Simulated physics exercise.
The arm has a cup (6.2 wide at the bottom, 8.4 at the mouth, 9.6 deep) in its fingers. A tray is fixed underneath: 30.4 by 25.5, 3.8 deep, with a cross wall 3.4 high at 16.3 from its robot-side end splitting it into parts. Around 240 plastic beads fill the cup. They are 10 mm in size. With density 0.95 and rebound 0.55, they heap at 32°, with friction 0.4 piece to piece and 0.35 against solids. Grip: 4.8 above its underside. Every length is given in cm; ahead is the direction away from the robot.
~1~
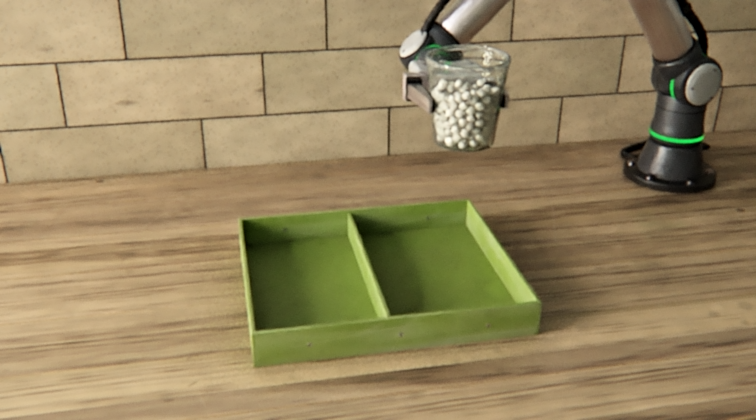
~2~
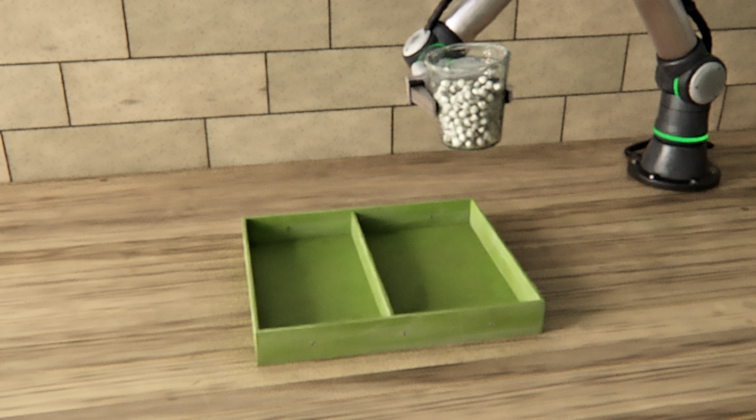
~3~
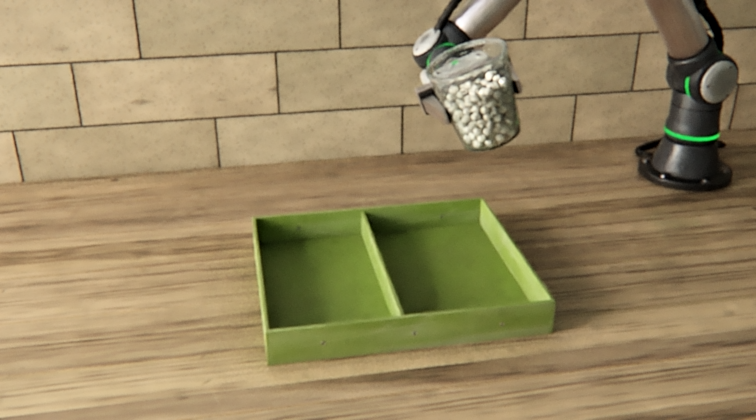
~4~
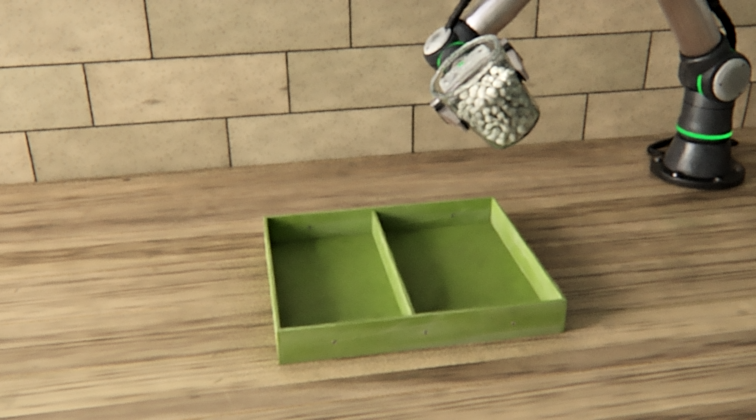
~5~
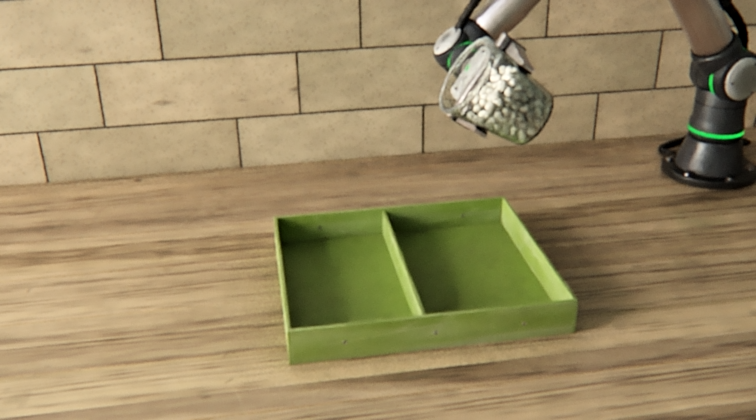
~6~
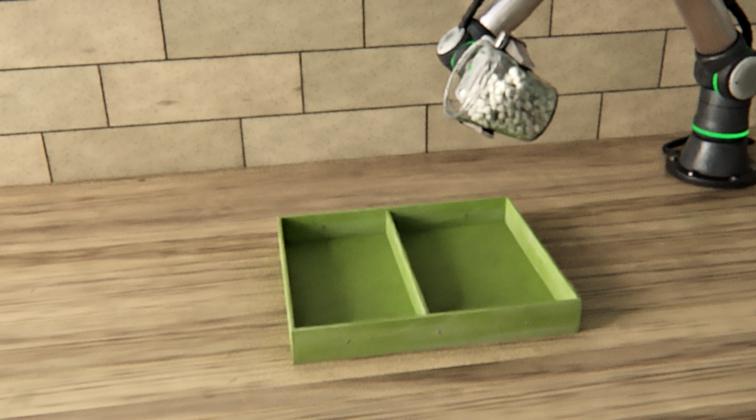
Robotic arm steadily tilting a clear cup of small pale beads toward the left above an empty two-part green tray.
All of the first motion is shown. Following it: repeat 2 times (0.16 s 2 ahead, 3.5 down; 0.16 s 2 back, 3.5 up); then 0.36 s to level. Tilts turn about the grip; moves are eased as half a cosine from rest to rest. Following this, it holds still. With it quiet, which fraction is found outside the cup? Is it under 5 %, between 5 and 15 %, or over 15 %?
It is under 5 %.
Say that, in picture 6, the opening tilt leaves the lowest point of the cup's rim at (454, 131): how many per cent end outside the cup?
Around 30 in a hundred.
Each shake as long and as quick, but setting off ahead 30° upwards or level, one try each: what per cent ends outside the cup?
Roughly 15 per cent, then 10 per cent.
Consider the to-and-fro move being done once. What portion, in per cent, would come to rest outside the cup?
That share would be near 0 percent.
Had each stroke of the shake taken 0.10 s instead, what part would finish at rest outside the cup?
That change gives some 5 percent.
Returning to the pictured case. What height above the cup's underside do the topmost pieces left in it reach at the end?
About 8.5 cm.
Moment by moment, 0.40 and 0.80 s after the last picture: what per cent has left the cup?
Taking the two times in order, I'd say 0 and then 0 per cent.
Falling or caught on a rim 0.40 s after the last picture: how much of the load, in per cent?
About 0 per cent.
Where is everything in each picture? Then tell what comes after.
The first picture shows cup middle at (466, 101), level; upper third of the load around (466, 93), from x 435 to 495, top at y 80; 244 in the cup.
The second picture shows cup middle at (470, 100), tilted 6° forward; upper third of the load around (471, 93), from x 440 to 500, top at y 75.
The third picture shows cup middle at (480, 99), tilted 21° forward; upper third of the load around (484, 91), from x 450 to 515, top at y 70.
The fourth picture shows cup middle at (490, 98), tilted 40° forward; upper third of the load around (498, 89), from x 460 to 530, top at y 65.
The fifth picture shows cup middle at (501, 98), tilted 55° forward; upper third of the load around (508, 87), from x 470 to 545, top at y 70.
The sixth picture shows cup middle at (504, 97), tilted 61° forward; upper third of the load around (514, 88), from x 465 to 550, top at y 70; 244 in the cup.
Then, 0.40 s later, tilted 61° forward, highest piece 24 above the table; 244 in the cup.
Then, 0.80 s later, tilted 36° forward, highest piece 25 above the table; 244 in the cup.
Then, 1.20 s later, level, highest piece 27 above the table; 244 in the cup.
Then, 2.25 s later, level, highest piece 26 above the table; 244 in the cup.
At rest, 244 in the cup. That is 0 % outside the cup.
